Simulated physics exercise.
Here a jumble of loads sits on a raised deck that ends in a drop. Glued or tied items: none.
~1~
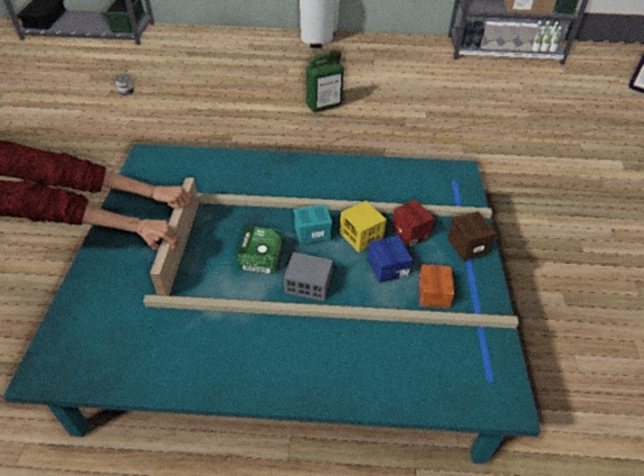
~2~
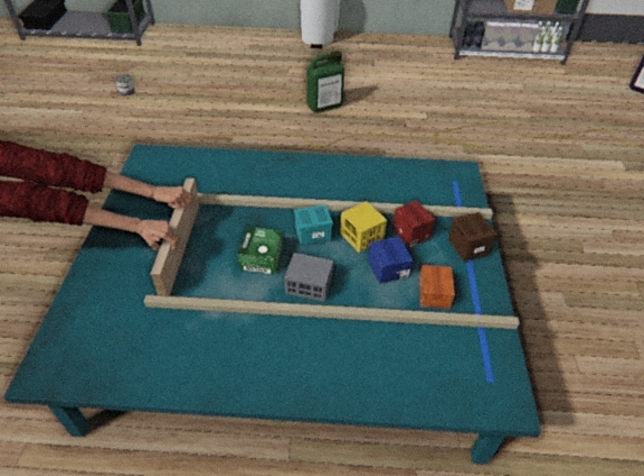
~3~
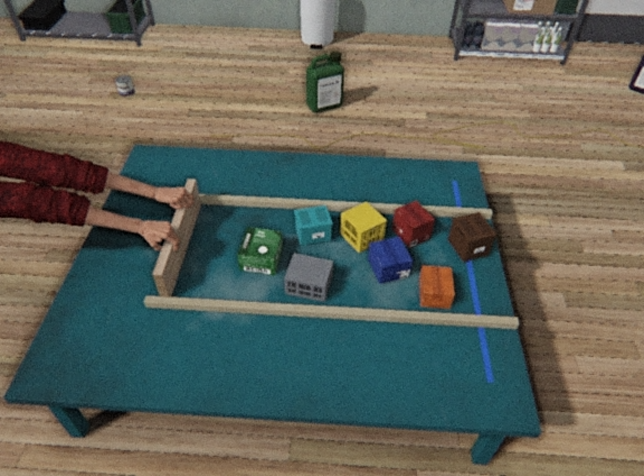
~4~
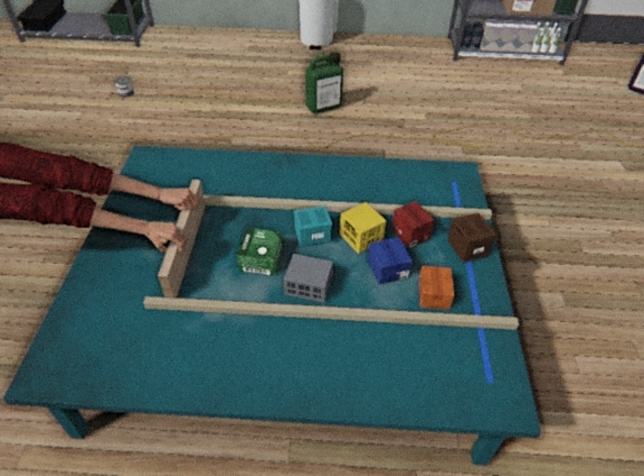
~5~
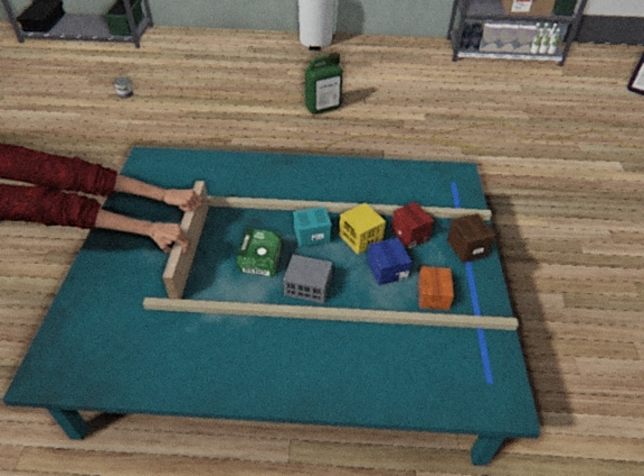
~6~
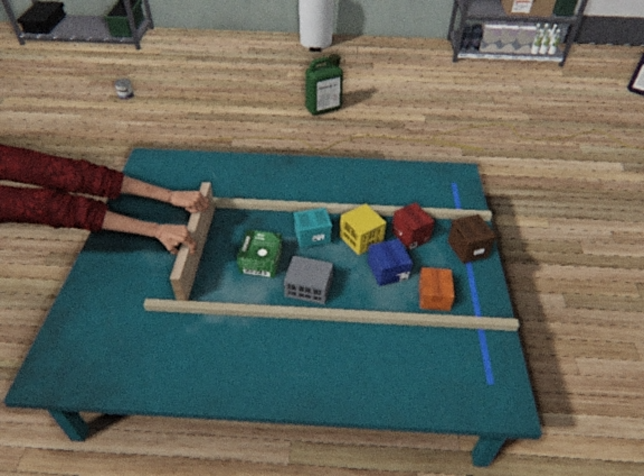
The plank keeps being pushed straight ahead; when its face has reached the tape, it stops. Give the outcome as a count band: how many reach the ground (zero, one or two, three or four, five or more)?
Count: Five plus.
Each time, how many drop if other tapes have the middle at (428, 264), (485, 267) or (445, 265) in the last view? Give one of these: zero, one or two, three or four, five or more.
Place one: Either one or two; place two: Five or over; place three: 1 or 2.
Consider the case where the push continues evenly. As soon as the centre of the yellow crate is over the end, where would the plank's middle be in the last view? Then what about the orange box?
Near (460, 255) and (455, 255).
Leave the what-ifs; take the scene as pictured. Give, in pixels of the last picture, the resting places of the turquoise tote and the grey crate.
The turquoise tote comes to rest at (479, 227), and the grey crate comes to rest at (496, 298).
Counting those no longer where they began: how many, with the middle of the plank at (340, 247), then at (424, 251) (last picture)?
It comes to 6 for the first spot, 8 for the other.
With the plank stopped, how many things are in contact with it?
The count in contact is 3.
Soon after, none off yet; brown tote at rest near (471, 239); orange box at rest near (436, 289); red box at rest near (412, 226).
After that, none off yet; brown tote displaced a little near (482, 242); orange box displaced about its own width near (459, 295); red box displaced about its own width near (448, 230).
In the end, the number that fall off is five or more; gone, yellow crate, blue box, red box, orange box and brown tote.
